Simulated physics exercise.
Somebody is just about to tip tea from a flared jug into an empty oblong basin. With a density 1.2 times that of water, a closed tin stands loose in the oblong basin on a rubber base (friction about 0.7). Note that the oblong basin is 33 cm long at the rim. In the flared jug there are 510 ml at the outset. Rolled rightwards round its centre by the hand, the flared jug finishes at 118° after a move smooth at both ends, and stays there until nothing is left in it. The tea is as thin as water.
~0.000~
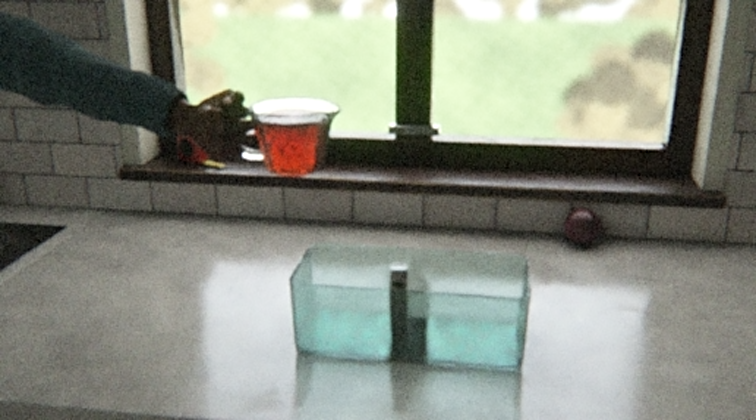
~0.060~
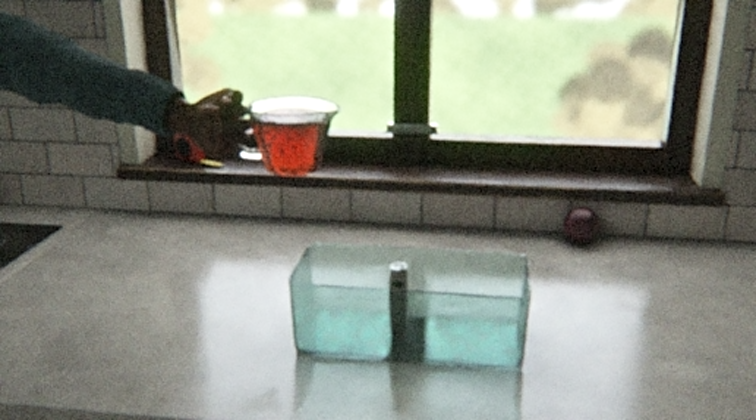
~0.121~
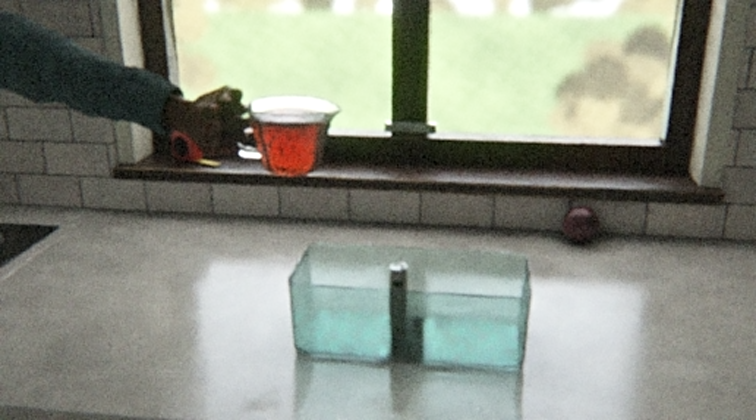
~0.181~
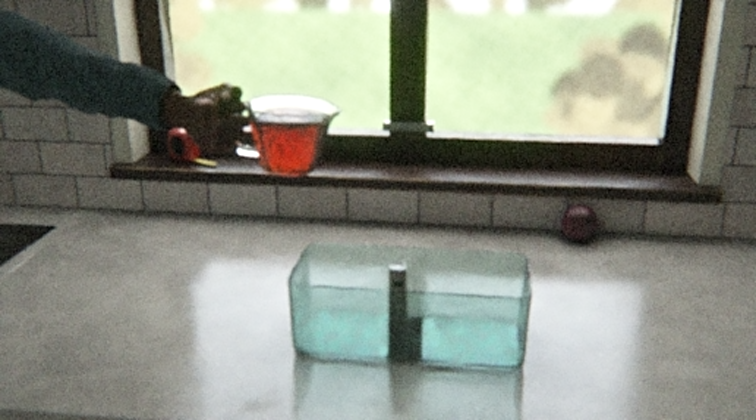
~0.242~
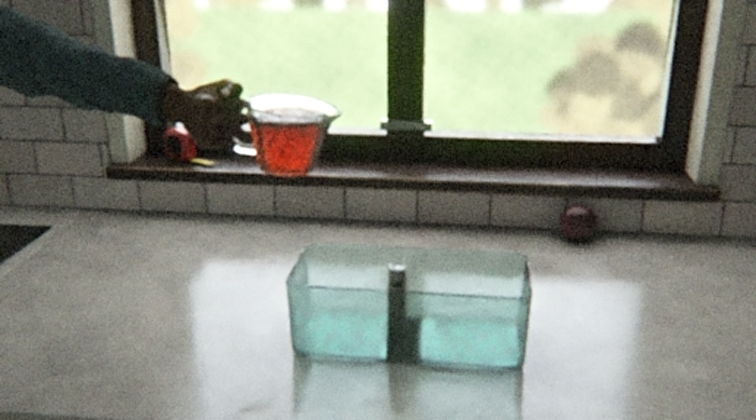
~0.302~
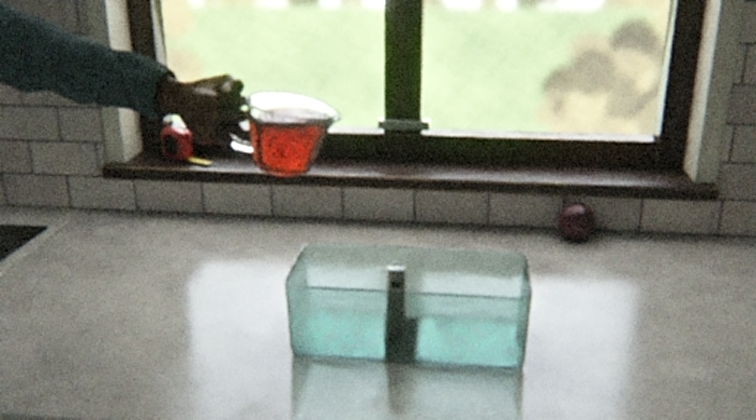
A flared glass jug of red tea is held by its handle above a dark windowsill, seen from across a pale, glossy counter with white tiles and blurred greenery behind. In front sits a clear blue-green oblong basin with a closed tin inside, and a small dark red ball lies further right. The hand, in a teal sleeve, slowly tilts the jug slightly rightwards, while the view drifts very slightly.
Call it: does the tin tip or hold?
It tips.
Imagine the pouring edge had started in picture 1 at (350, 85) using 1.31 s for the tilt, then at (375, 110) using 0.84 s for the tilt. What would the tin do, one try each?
First it tips over; then it stays on its base.
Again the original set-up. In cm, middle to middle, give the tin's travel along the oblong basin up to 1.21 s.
It has moved some 4 cm.
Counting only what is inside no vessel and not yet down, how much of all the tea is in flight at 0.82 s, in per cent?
Close to 28 per cent, I'd say.
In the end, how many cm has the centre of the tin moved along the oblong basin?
Net tin displacement: Roughly 7.5 cm.
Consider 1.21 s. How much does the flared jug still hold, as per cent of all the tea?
3 per cent or thereabouts.
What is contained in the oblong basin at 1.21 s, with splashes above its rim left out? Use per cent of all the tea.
It works out near 86 per cent.
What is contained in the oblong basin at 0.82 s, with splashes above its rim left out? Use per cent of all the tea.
Near 16 in a hundred.
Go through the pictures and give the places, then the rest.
It leans 0°; its right rim is at (342, 110); the tea meets the walls at (257, 115) and (332, 117); the oblong basin's rim runs from (300, 263) to (529, 277); the tin's top is at (399, 270), in the first frame.
It leans 0°; its right rim is at (342, 109); the tea meets the walls at (255, 113) and (331, 117), in the second frame.
It leans 2°; its right rim is at (342, 110); the tea meets the walls at (254, 113) and (331, 116), in the third frame.
It leans 4°; its right rim is at (342, 111); the tea meets the walls at (254, 113) and (331, 117), in the fourth frame.
It leans 7°; its right rim is at (342, 114); the tea meets the walls at (254, 113) and (332, 116), in the fifth frame.
It leans 11°; its right rim is at (343, 117); the tea meets the walls at (253, 114) and (335, 117), in the sixth frame.
Then, 0.82 s in, the tilt is 65° and 56 per cent is still to pour; the tin stands where it began.
Then, 1.21 s in, the tilt is 105° and 3 per cent is still to pour; the tin leans 36°.
Then, 1.61 s in, the tilt is 118° and 0 per cent is still to pour; the tin lies on its side.
Then, 2.04 s in, the tilt is 118° and 0 per cent is still to pour; the tin lies on its side.
Finally, the tin lies on its side.
